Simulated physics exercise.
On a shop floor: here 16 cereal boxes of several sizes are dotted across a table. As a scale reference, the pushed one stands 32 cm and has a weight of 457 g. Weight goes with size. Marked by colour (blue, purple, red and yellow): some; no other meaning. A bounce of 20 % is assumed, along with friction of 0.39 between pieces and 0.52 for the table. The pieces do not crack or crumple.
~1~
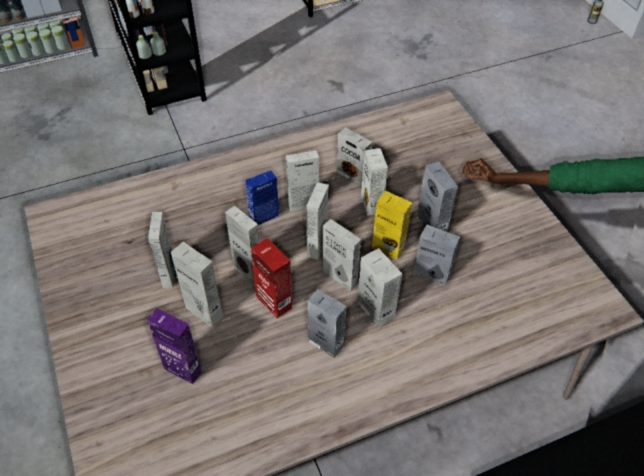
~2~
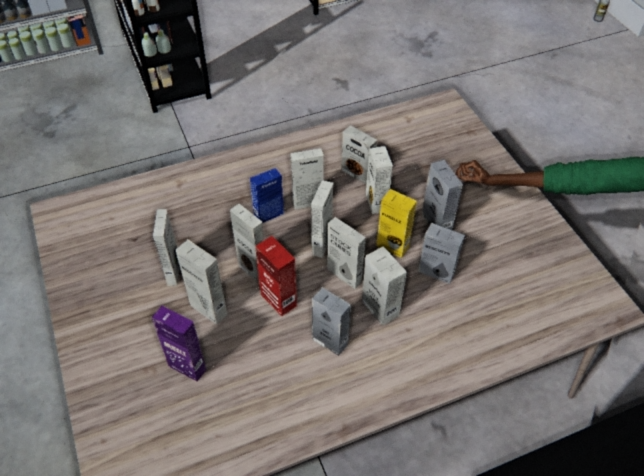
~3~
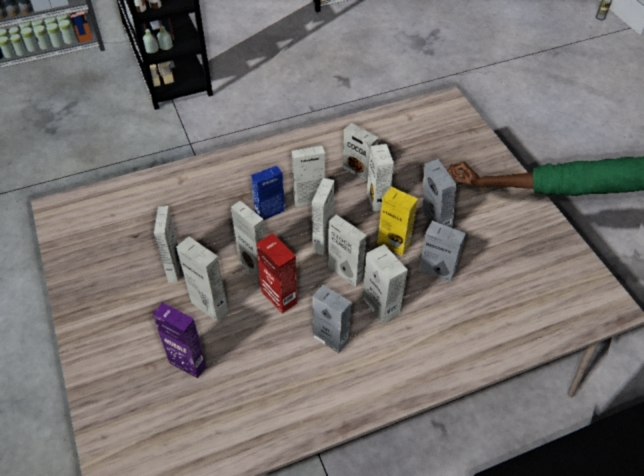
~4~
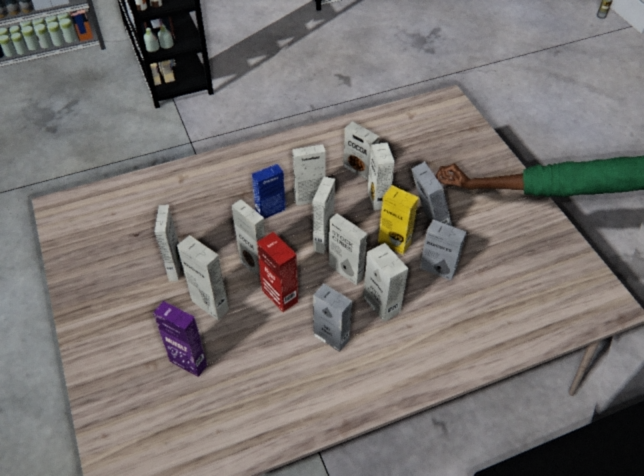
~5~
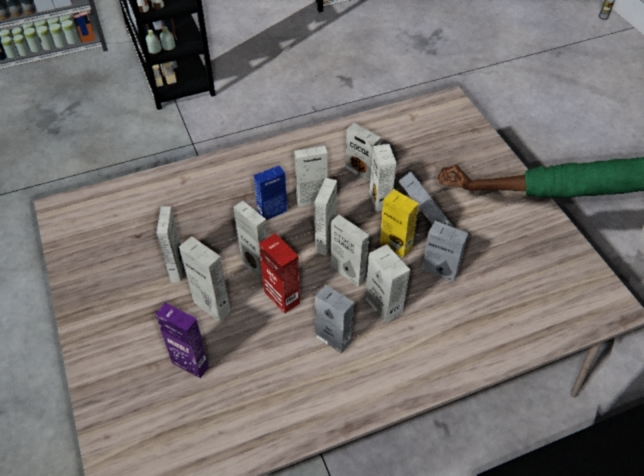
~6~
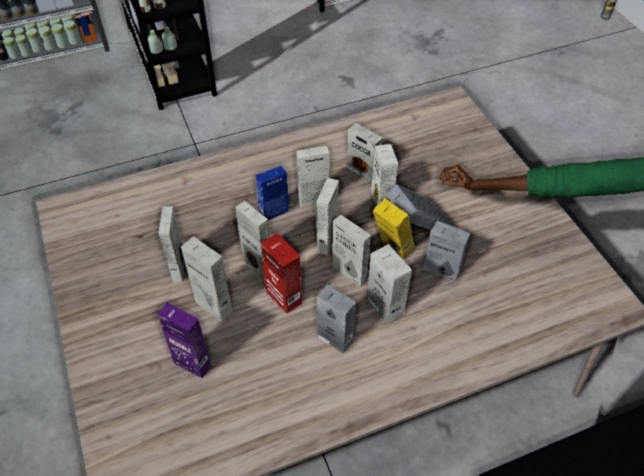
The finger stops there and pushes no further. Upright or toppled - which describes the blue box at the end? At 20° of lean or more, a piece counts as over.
Upright.
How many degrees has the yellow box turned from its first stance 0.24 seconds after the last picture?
It sits at about 70 degrees.
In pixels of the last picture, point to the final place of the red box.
I'd point at about (229, 307).
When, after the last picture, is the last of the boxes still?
At roughly 1.5 s.
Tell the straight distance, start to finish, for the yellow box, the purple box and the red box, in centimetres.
The yellow one ends 20 cm from where it began, the purple one 0 cm, and the red one 20 cm.
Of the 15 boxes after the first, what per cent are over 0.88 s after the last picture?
At that instant, 25 percent.
Then, 0.24 s later than the last frame, 2 of the 15 other boxes over; blue box unmoved; yellow box tilted 65°.
Then, 0.88 s later than the last frame, 4 of the 15 other boxes over; blue box unmoved; yellow box lying flat.
When it is over, 4 of the 15 other boxes over; blue box unmoved; yellow box lying flat; red box lying flat. Eleven left standing. In pixels of the last frame, middles, blue box near (273, 194), yellow box near (370, 258).
